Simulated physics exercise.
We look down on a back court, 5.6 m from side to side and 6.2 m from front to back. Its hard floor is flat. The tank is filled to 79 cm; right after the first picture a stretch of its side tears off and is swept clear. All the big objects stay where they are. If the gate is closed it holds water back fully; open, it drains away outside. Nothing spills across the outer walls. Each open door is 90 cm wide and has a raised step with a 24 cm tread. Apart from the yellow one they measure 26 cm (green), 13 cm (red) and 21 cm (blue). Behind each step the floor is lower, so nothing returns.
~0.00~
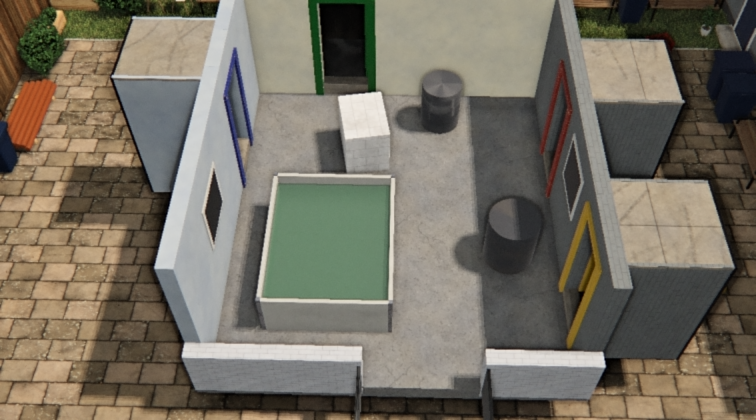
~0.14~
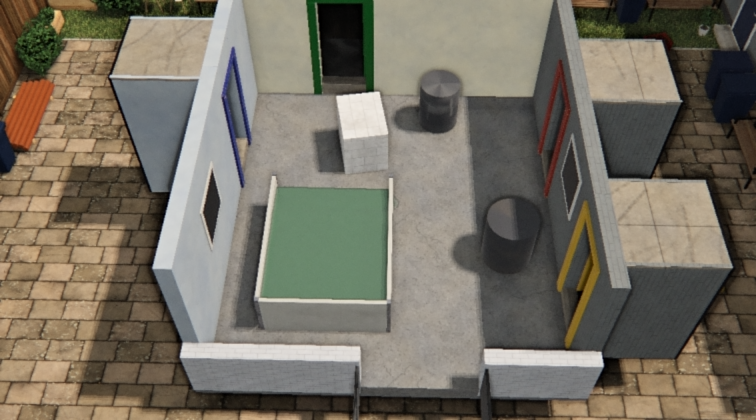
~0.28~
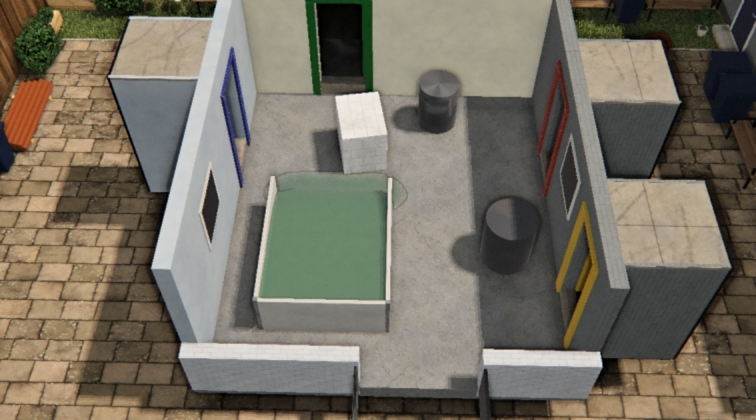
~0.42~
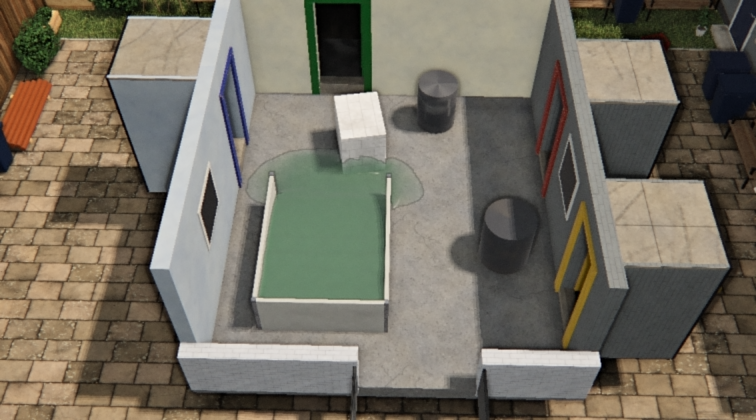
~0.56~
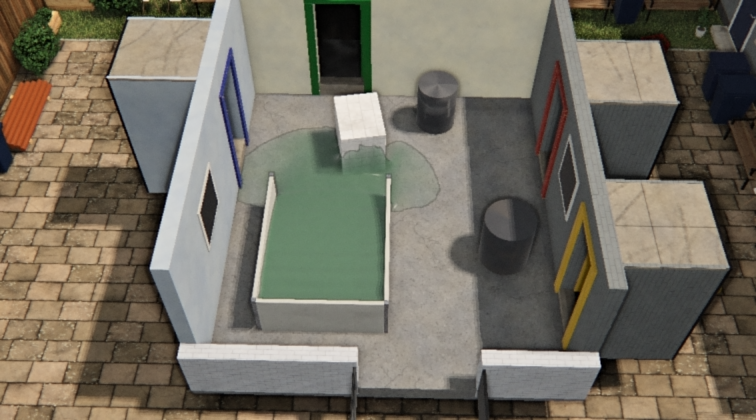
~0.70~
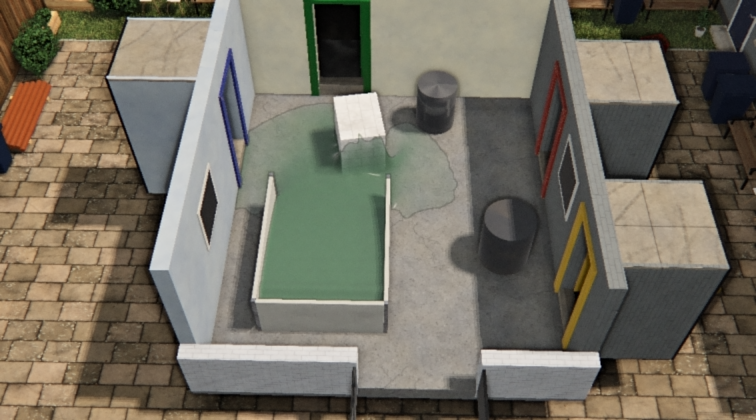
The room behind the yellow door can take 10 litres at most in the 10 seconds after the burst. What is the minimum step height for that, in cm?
It would have to be roughly 7 cm high.
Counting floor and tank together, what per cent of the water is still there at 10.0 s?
Roughly 80 in a hundred.
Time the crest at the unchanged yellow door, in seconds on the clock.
Near 5.0 s.
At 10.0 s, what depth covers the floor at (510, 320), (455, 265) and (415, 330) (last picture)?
About 7, 9 and 9 cm.
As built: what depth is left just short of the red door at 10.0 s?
About 12.0 cm.
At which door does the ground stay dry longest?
The yellow one.
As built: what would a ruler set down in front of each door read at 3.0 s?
Depths in cm: Yellow 1, green 29, red 20, blue 32.
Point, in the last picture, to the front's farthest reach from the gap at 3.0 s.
At about (530, 100).
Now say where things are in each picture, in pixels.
The tank at (330, 237) is whole and still, 79 cm deep; the yellow door at (578, 282) is dry, in the first frame.
Water pours out on the far side and has run 0.3 m, to a hidden place; about 10 cm deep outside, 79 cm at the back, in the second frame.
The front is at (330, 174), 0.8 m from the gap on the far side; 1.7 m2 of floor is wet, 79 cm left at the back, in the third frame.
The front is at (302, 152), 1.4 m from the gap on the far side; 3.0 m2 of floor is wet, 79 cm left at the back, in the fourth frame.
Water pours out on the far side and has run 2.0 m, to (317, 130); about 10 cm deep outside, 74 cm at the back, in the fifth frame.
The front is at (313, 107), 2.6 m from the gap on the far side; 6.4 m2 of floor is wet, 66 cm left at the back; the yellow door at (573, 282), 4.4 m from the gap, is still 3.3 m from the nearest water, in the sixth frame.
After 1.4 s water covers 40 % of the floor, deepest (61 cm) near (264, 96); it has not reached the yellow door.
After 3.0 s water covers 60 % of the floor, deepest (40 cm) near (415, 117); it has not reached the yellow door.
After 10.0 s water covers 100 % of the floor, deepest (14 cm) near (521, 100); 8 cm at the yellow door, 0 litres in over its 12 cm step.
At the yellow door as built, the water arrived by 3.1 s and peaked near 10 cm at 5.2 s.
Run again over the same 10 s with other heights there, 16 litres in over 6 cm, 7 litres over 8 cm. The limit of 10 litres is kept from about 7 cm up.
